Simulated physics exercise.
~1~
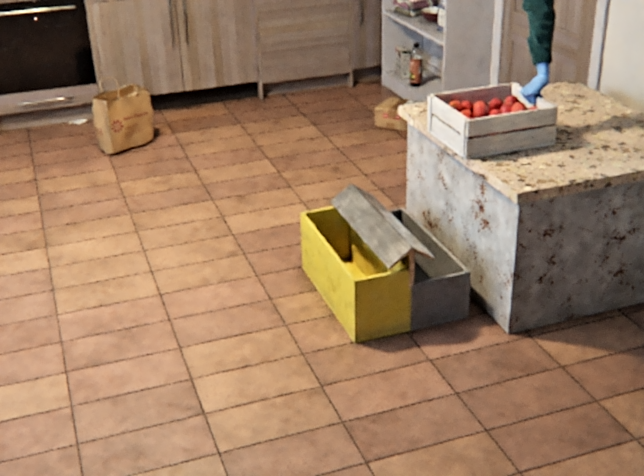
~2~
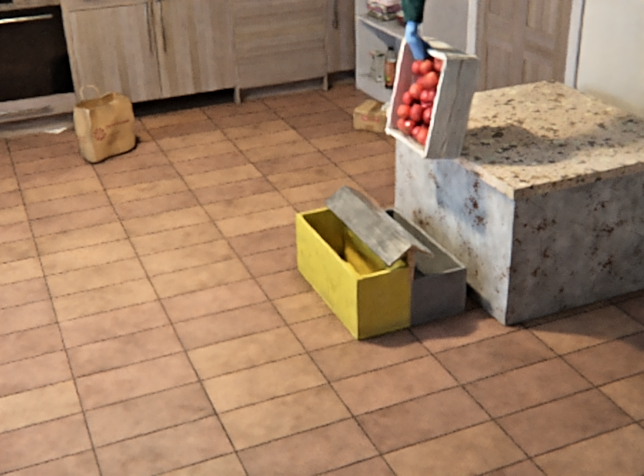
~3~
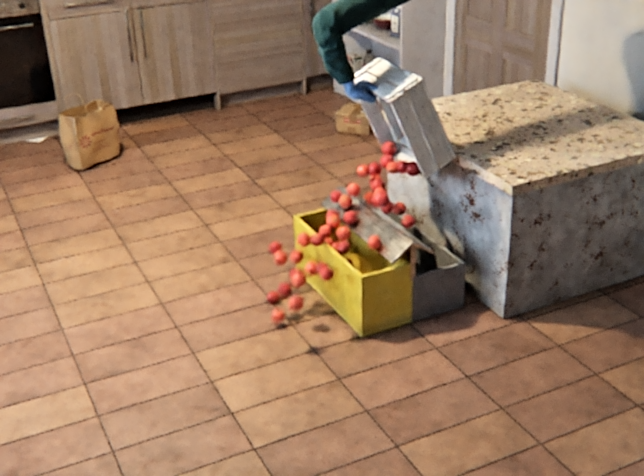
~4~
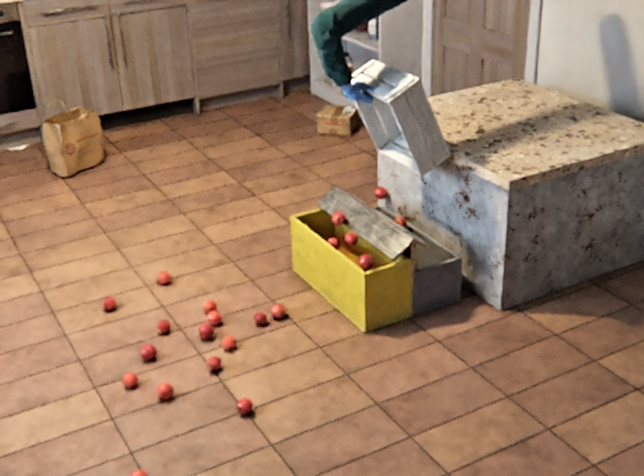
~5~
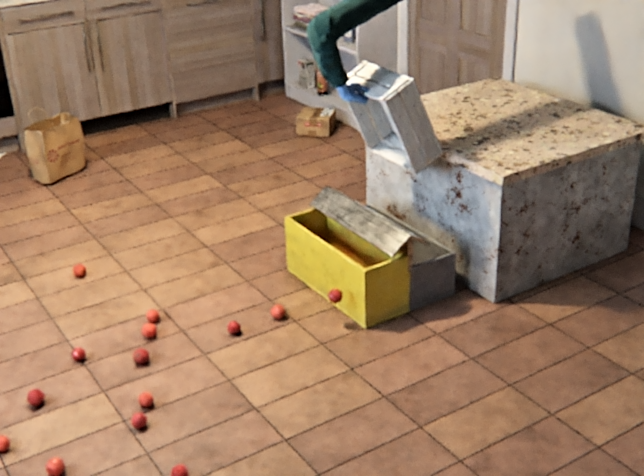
On a tiled kitchen floor, a gloved hand lifts a white crate of tomatoes off a stone-topped block and tips it over a yellow tub and a grey bin; the tomatoes tumble out, some landing in the tub while others roll left across the tiles, and the crate hangs tilted.
